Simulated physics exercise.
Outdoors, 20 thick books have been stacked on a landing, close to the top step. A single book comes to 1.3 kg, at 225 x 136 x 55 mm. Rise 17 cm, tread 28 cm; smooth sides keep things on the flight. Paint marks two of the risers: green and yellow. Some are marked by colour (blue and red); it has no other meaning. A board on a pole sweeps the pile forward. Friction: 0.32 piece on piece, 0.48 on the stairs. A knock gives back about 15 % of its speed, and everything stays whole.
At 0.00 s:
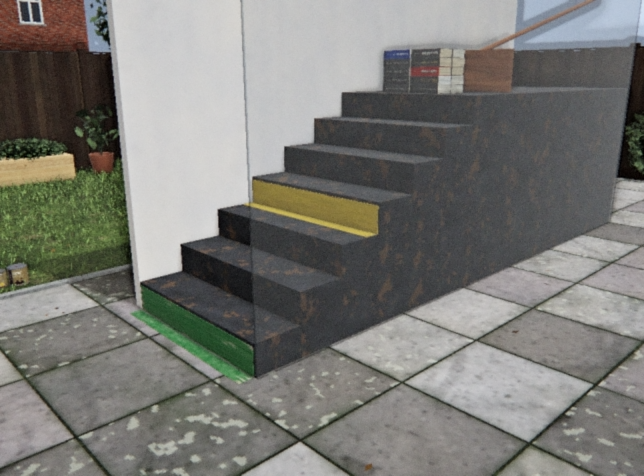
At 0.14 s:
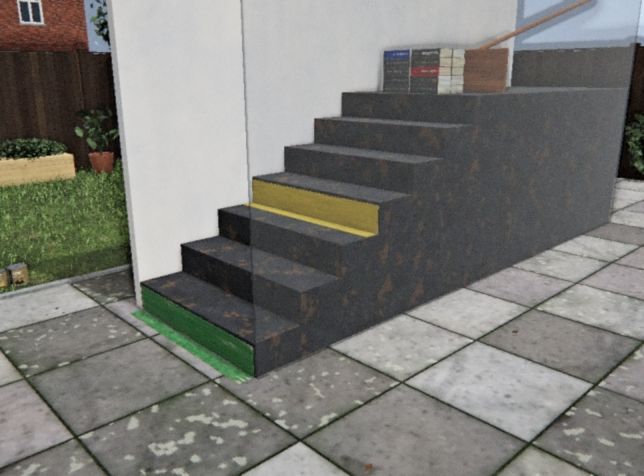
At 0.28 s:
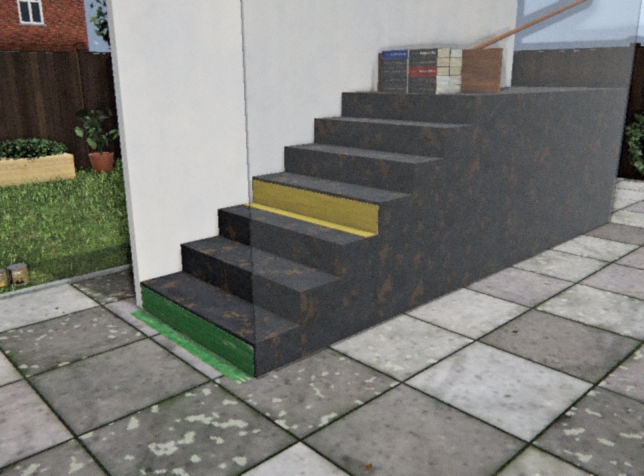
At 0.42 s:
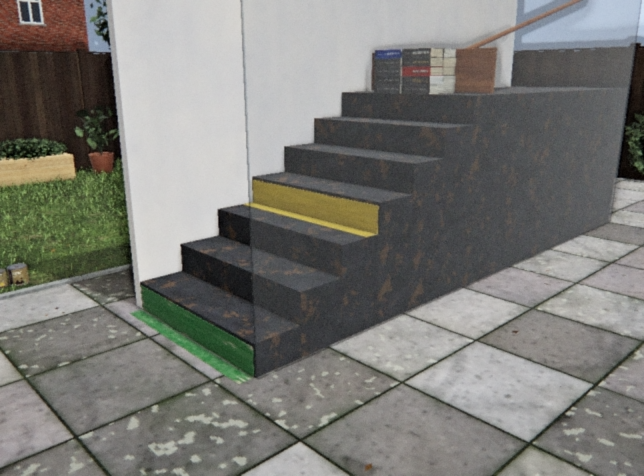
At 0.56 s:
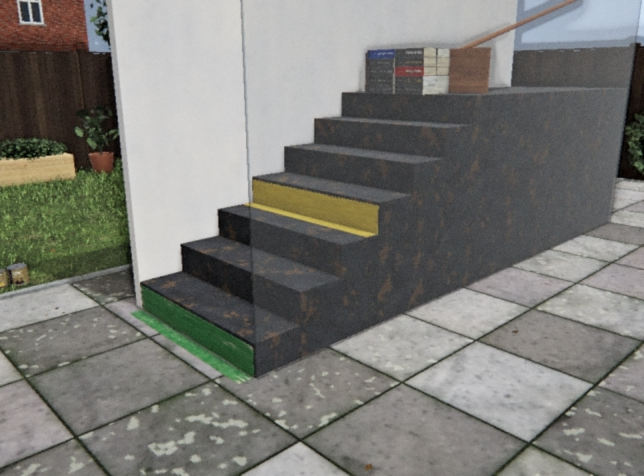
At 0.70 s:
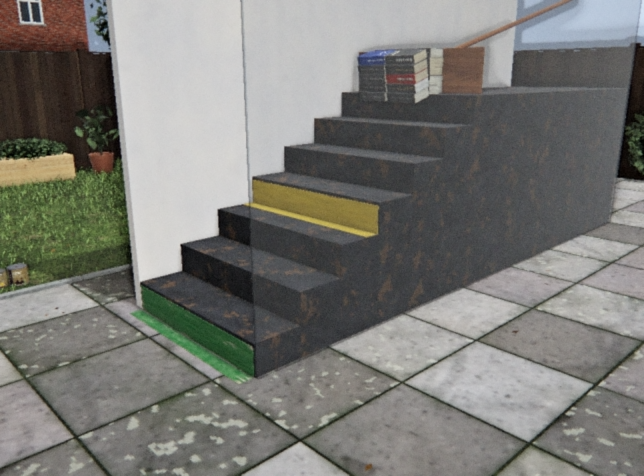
The video shows a wooden board on a pole pushing a block of stacked books leftward across the landing of a dark outdoor staircase with green and yellow risers, until the front books lean forward over the top step.
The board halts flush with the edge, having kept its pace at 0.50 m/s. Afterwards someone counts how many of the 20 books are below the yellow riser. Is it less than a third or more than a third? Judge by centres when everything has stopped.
Ending below the yellow riser: Fewer than one in three.
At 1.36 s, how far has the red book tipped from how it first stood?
Some 170°.
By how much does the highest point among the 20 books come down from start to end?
Roughly 20 cm.
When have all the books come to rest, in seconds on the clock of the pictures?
Around 3.0 s.
By 0.90 s, none of the 20 books below the yellow riser, 20 disturbed; red book tilted 23°, 19 cm lower; blue book tilted 14°, 18 cm lower.
By 1.36 s, none of the 20 books below the yellow riser, 20 disturbed; red book upside down; blue book on its side.
When it is over (3.3 s), 3 of the 20 books below the yellow riser; red book upside down; blue book 90 cm lower. That is 15 per cent. In pixels of the last frame, middles, red book near (352, 150), blue book near (267, 212).
